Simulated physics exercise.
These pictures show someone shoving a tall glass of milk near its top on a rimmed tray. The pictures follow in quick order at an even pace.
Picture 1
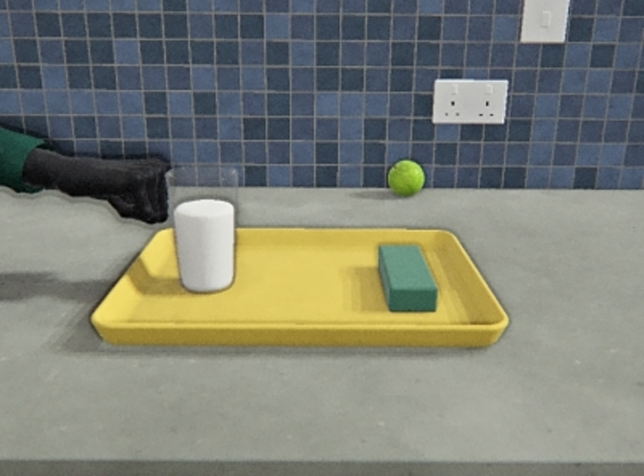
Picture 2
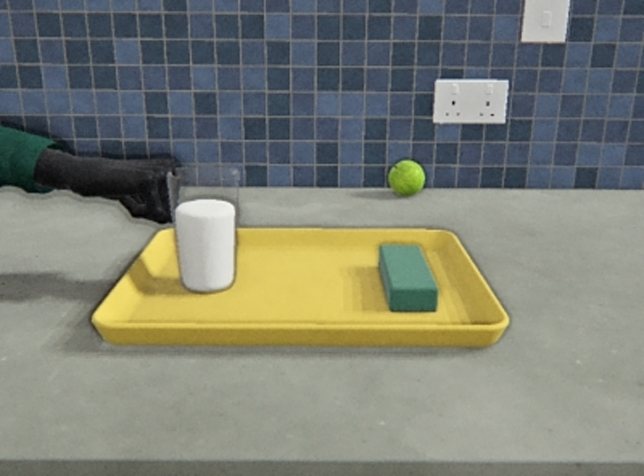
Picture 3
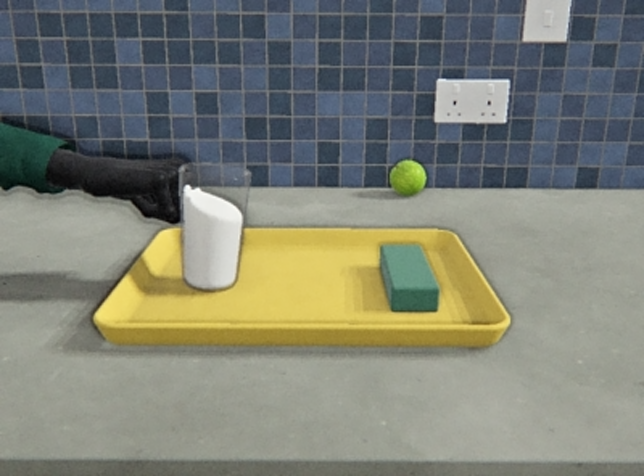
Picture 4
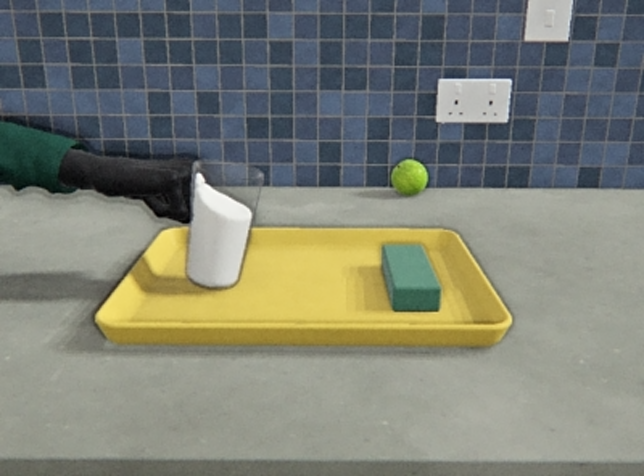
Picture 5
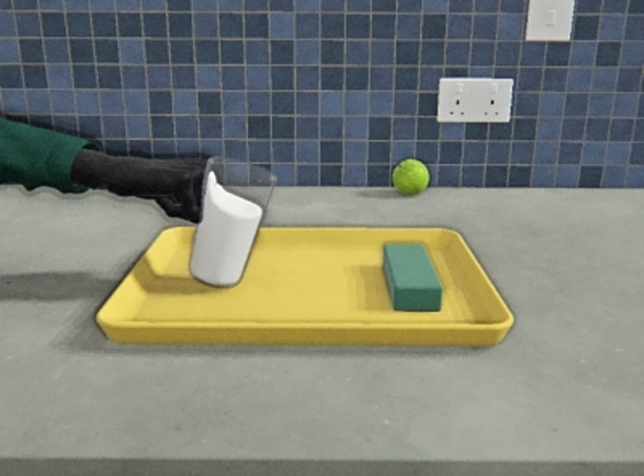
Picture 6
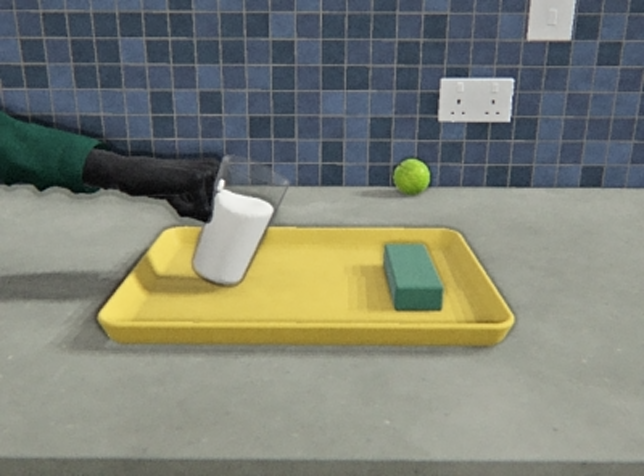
Tall glass of milk on a yellow tray tilting steadily to the right as a black-gloved hand pushes near its top.
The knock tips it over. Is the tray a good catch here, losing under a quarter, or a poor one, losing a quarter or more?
A good catch.
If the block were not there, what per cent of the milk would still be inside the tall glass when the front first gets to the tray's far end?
70 %, roughly.
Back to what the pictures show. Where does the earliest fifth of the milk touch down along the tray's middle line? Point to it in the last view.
Roughly at pixel (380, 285) in the last picture.
A moment on, the tall glass is falling and 100 per cent is in the glass, 0 on the tray and 0 above or beyond its rim.
Next, the tall glass lies on its side and 71 per cent is in the glass, 13 on the tray and 16 above or beyond its rim.
Then the tall glass lies on its side and 41 per cent is in the glass, 49 on the tray and 10 above or beyond its rim.
Later the tall glass lies on its side and 22 per cent is in the glass, 71 on the tray and 7 above or beyond its rim.
Finally, 94 per cent is held by tray and glass, 6 is off the tray.
